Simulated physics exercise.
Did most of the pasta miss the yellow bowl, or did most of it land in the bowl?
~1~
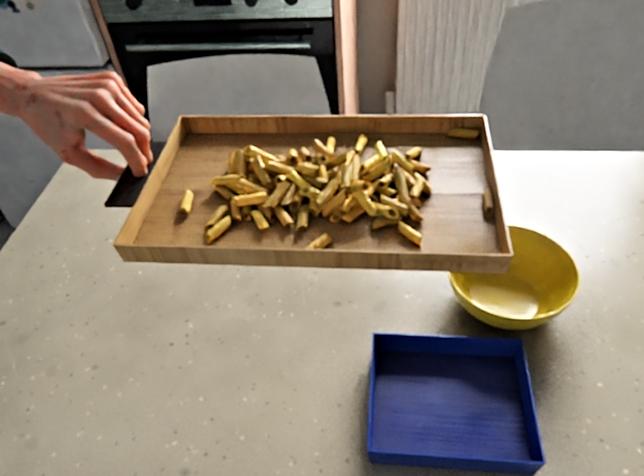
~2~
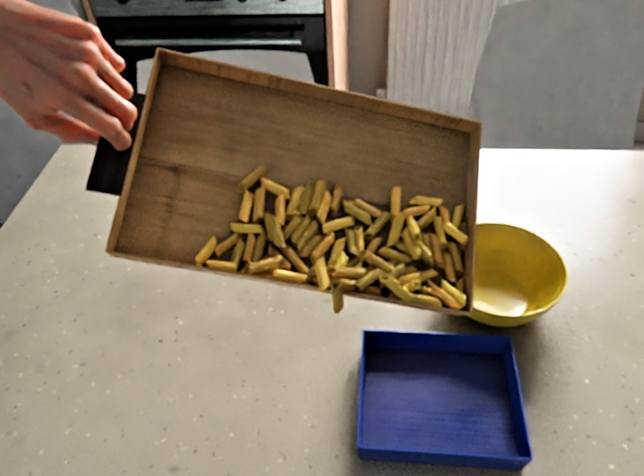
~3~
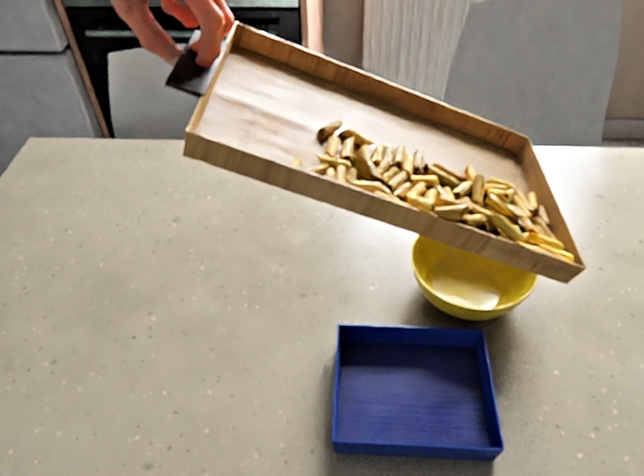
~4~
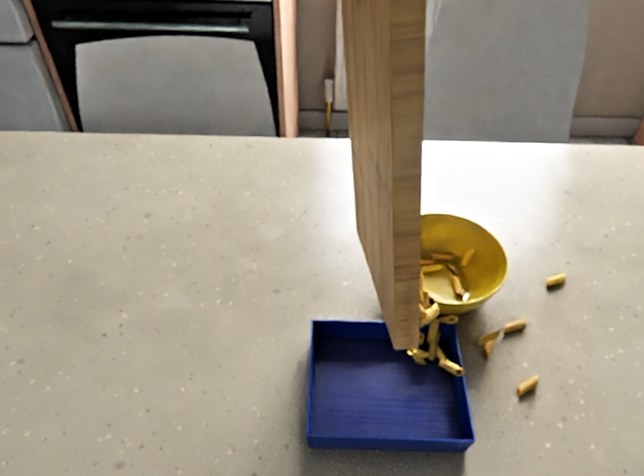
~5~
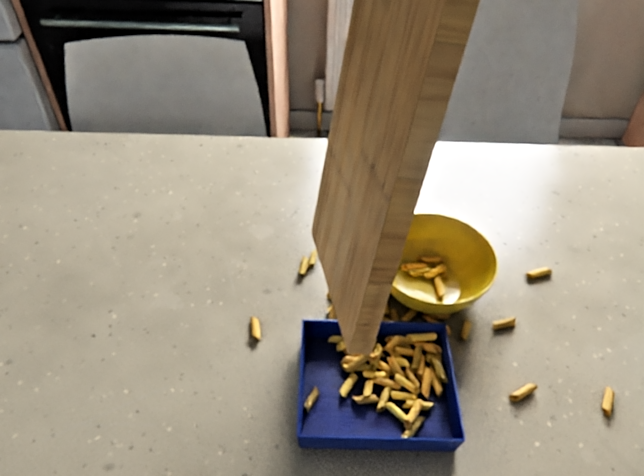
Most of it missed the yellow bowl, which caught only a few pieces. A large share landed in the blue tin, and other pieces ended up outside both containers.
